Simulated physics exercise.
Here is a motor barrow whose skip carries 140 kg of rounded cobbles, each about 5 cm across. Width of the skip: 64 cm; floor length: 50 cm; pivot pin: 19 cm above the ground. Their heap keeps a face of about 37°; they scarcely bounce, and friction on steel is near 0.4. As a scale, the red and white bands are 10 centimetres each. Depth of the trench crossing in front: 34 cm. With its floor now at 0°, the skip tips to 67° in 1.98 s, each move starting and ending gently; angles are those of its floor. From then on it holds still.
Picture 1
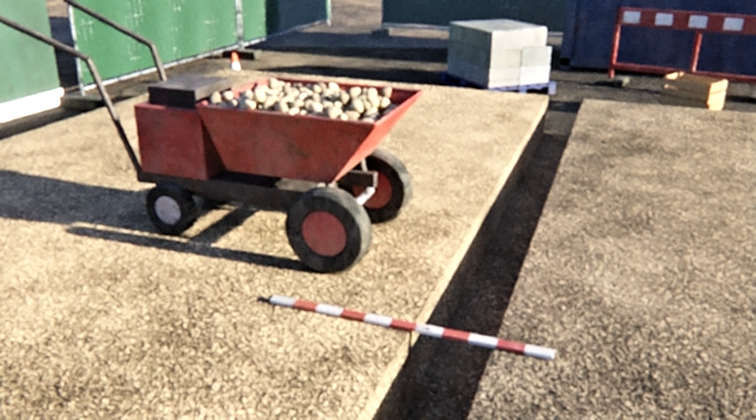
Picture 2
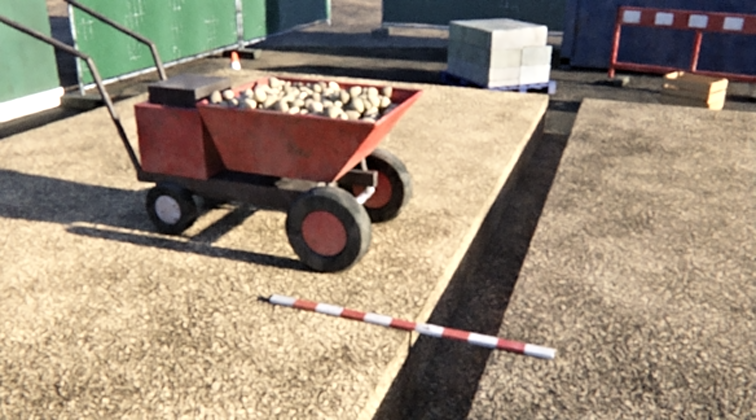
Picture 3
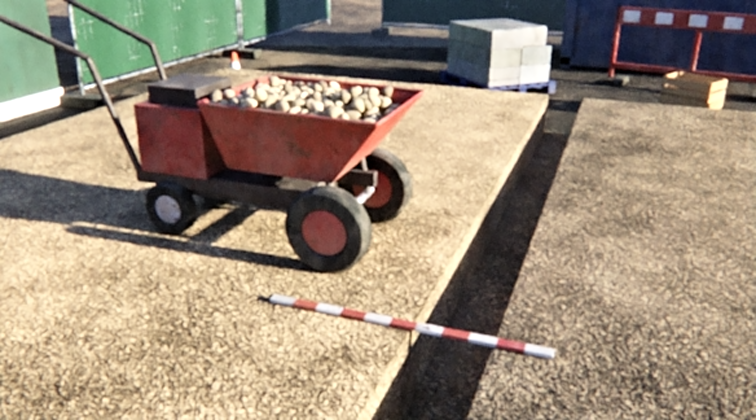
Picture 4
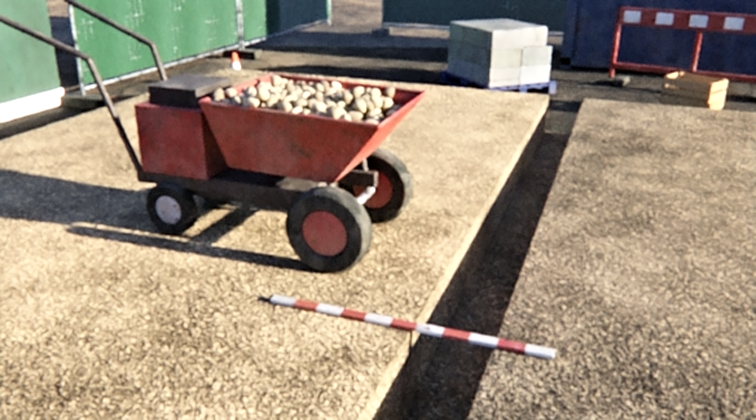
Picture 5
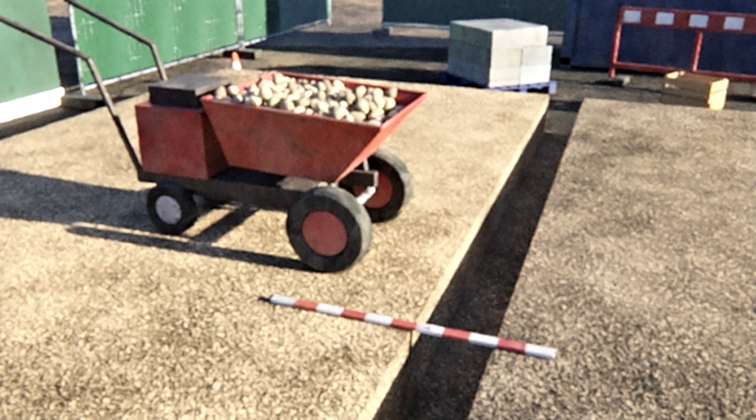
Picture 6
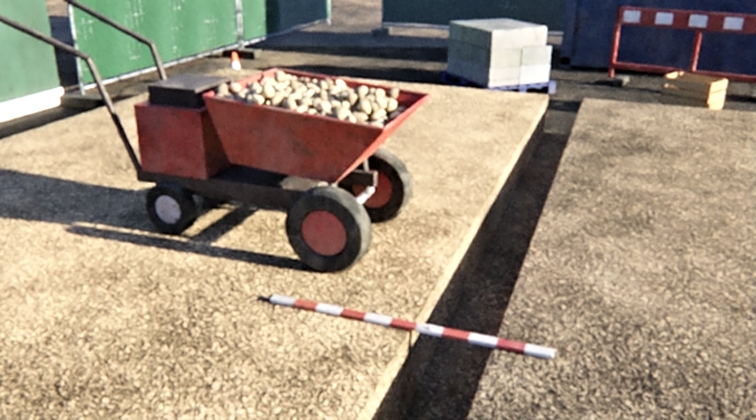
A red motor barrow loaded with pale rounded stones stood still beside a trench with a red and white striped pole across it, and then its skip slowly tilted a little toward the right.
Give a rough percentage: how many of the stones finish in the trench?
89 %.
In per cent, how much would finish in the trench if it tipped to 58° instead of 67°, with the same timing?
Close to 65 per cent then.
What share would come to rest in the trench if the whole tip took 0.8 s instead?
I'd put it at roughly 75 per cent.
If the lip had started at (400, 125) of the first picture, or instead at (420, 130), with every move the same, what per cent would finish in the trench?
First spot about 65, second spot about 50 per cent.
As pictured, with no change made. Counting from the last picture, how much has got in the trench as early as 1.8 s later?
I'd put it near 40 per cent.
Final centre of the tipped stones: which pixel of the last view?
The middle should be near (489, 308).
Then, 1.2 s after the last picture the floor is at 56°, 97 % in the skip, 3 % in the trench; the foremost stones are at (490, 253).
Then, 1.8 s after the last picture the floor is at 67°, 54 % in the skip, 39 % in the trench, 7 % past the trench; the foremost stones are at (613, 293).
Then, 2.1 s after the last picture the floor is at 67°, 31 % in the skip, 58 % in the trench, 11 % past the trench; the foremost stones are at (682, 302).
Then, 4.1 s after the last picture the floor is at 67°, 0 % in the skip, 89 % in the trench, 11 % past the trench; the foremost stones are at (717, 305).
